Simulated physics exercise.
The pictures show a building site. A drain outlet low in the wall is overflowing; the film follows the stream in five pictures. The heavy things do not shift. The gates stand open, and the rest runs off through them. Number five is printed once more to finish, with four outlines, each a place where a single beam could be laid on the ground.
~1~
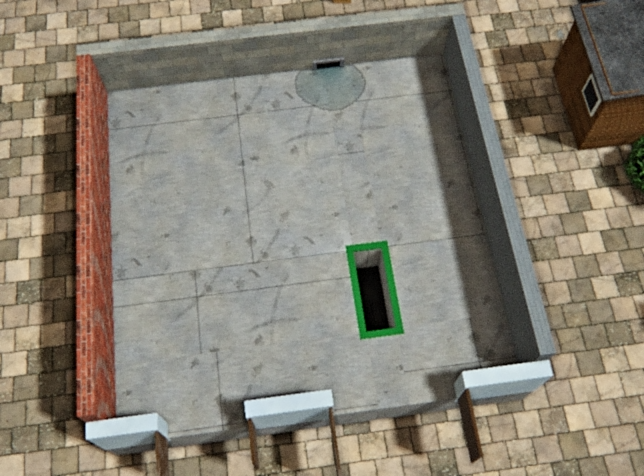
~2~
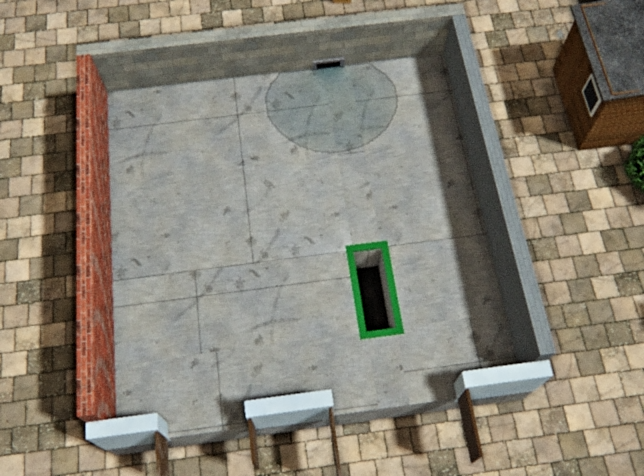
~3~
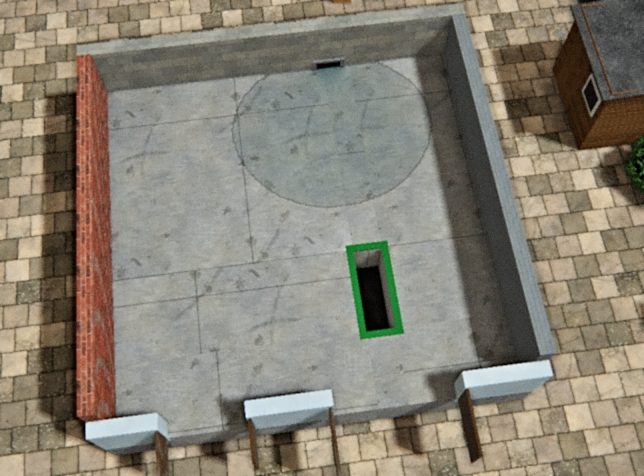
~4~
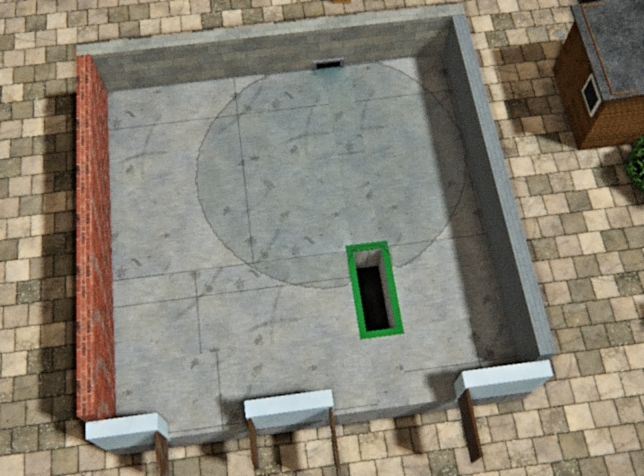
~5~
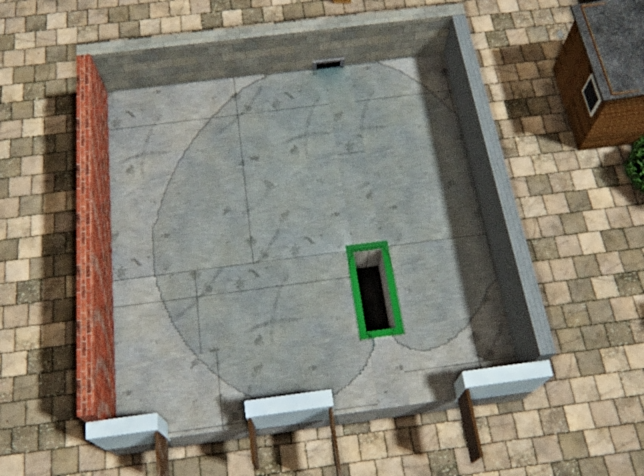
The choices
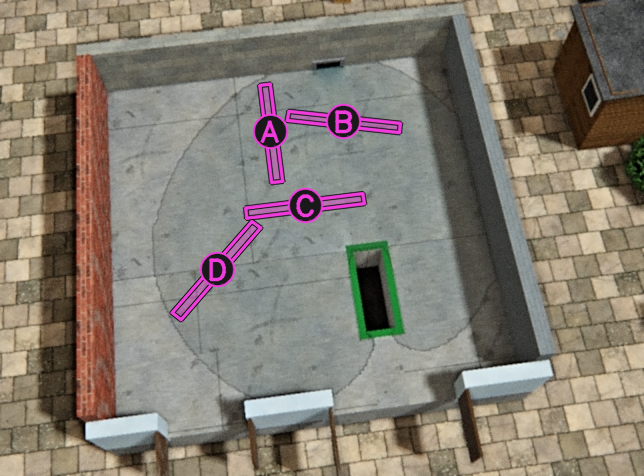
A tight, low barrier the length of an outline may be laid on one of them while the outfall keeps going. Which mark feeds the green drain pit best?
I would pick spot A.
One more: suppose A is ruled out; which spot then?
The answer is D.
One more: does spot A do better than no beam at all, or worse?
Spot A is better.
On the marked copy, A from (277, 181) to (265, 84); B from (288, 115) to (399, 127); C from (246, 213) to (363, 198); D from (176, 316) to (256, 224).
If A is chosen, about 36 % of the stream runs into the green drain pit, about 62 % out by the gates.
If B is chosen, about 18 % of the stream runs into the green drain pit, about 81 % out by the gates.
If C is chosen, about 17 % of the stream runs into the green drain pit, about 83 % out by the gates.
If D is chosen, about 25 % of the stream runs into the green drain pit, about 74 % out by the gates.
